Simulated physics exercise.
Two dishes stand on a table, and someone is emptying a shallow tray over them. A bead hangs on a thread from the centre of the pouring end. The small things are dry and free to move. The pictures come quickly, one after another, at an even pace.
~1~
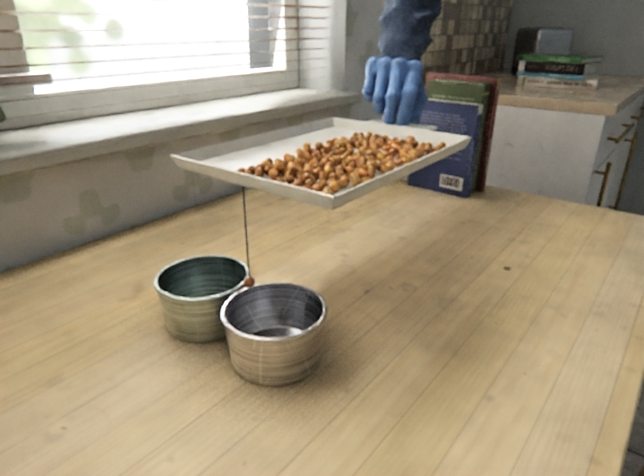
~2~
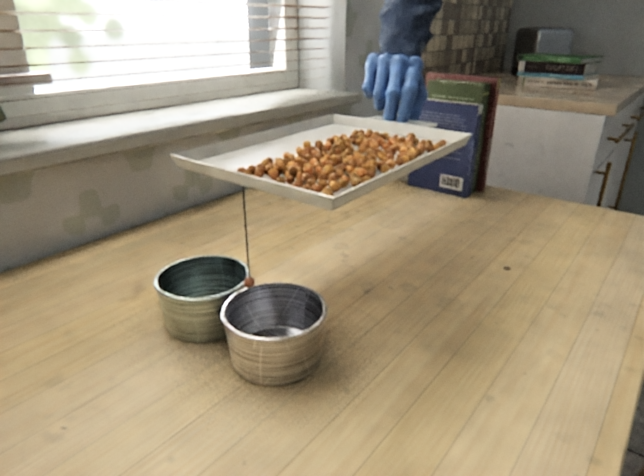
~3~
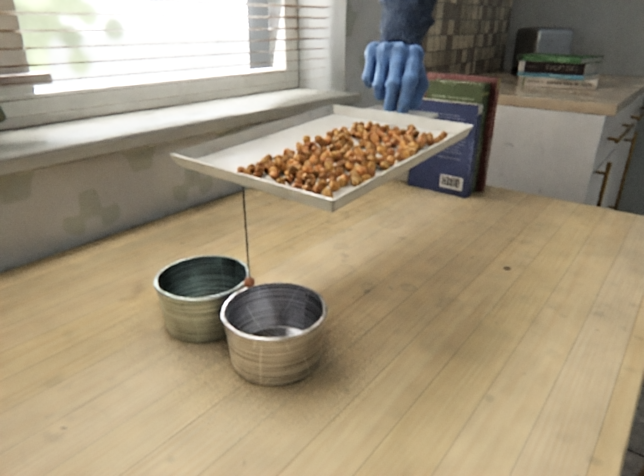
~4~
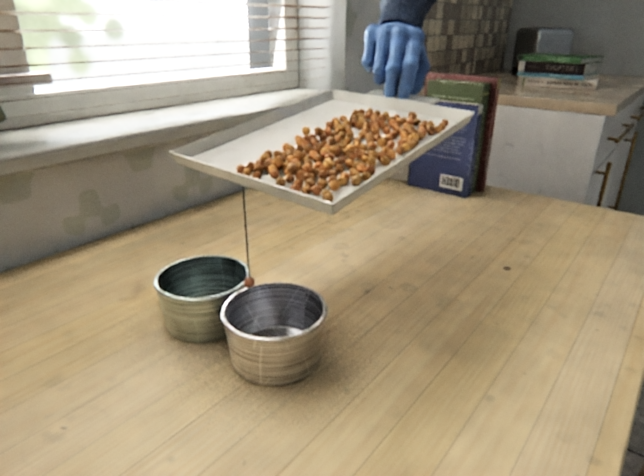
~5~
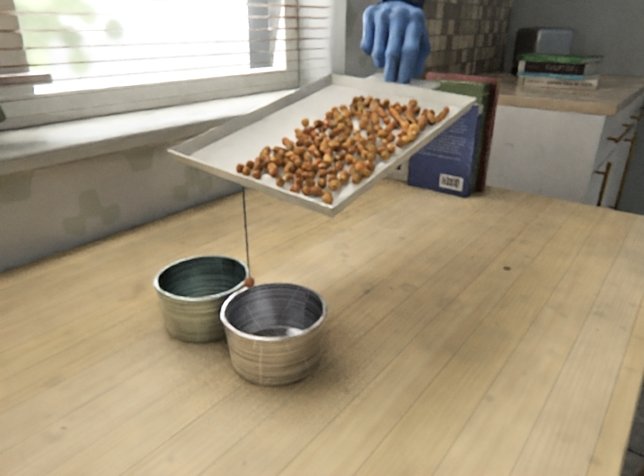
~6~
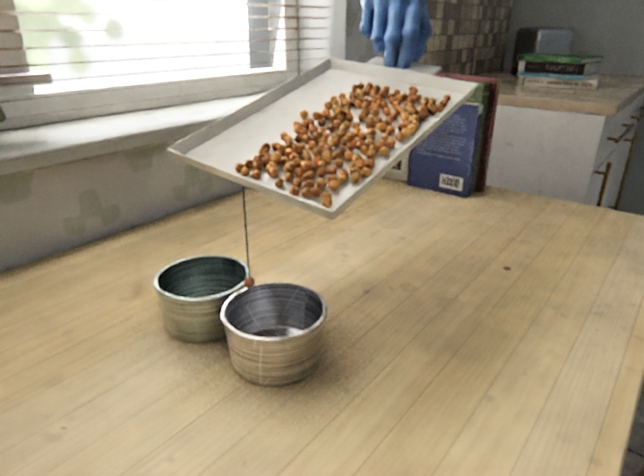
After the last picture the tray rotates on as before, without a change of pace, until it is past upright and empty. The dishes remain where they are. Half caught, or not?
Most gets spilled.
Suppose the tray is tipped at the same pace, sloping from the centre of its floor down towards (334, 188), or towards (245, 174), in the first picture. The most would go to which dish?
Rightward dish at the first place, Leftward dish at the second.
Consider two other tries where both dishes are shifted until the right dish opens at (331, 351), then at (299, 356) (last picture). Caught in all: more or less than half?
Taking them in turn, it's beyond half and then beyond half.
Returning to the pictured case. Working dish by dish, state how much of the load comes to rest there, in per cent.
The left dish ends up with around 0 percent of the load, the right dish with around 30 percent.
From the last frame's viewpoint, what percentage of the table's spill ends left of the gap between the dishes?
Estimate: Near 30 per cent.
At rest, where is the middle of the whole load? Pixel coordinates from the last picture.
Roughly at (292, 399), give or take.
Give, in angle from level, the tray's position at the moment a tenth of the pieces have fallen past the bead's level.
Angle: Close to 80°.
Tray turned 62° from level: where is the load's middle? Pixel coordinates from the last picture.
In the last view the centre sits at roughly (311, 151).
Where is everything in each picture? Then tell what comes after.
The first frame shows corners of the pouring end near (178, 155) and (332, 194), level; middle of the load near (344, 159), roasted chickpeas; left dish near (168, 312); right dish near (239, 352); bead on its thread near (249, 282).
The second frame shows corners of the pouring end near (177, 154) and (332, 195), level; middle of the load near (344, 158).
The third frame shows corners of the pouring end near (177, 153) and (332, 197), tipped barely, lowest at the right corner; middle of the load near (344, 153).
The fourth frame shows corners of the pouring end near (176, 151) and (332, 200), tipped a little, lowest at the right corner; middle of the load near (344, 147).
The fifth frame shows corners of the pouring end near (175, 149) and (332, 203), tipped a little, lowest at the right corner; middle of the load near (344, 140).
The sixth frame shows corners of the pouring end near (174, 148) and (331, 206), tipped clearly, lowest at the right corner; middle of the load near (343, 134); left dish near (168, 312); right dish near (239, 352).
Shortly afterwards, tray tipped steeply; all but a few on the tray; only a few in the right dish; only a few outside both; only a few in the air.
Next, tray tipped past a quarter turn; only a few on the tray; near a quarter in the right dish; near two thirds outside both; a little in the air.
Some moments later, tray tipped past a quarter turn; near a quarter in the right dish; the bulk outside both.
In the end, tray tipped past a quarter turn; near a quarter in the right dish; none at all in the left dish; the bulk outside both.
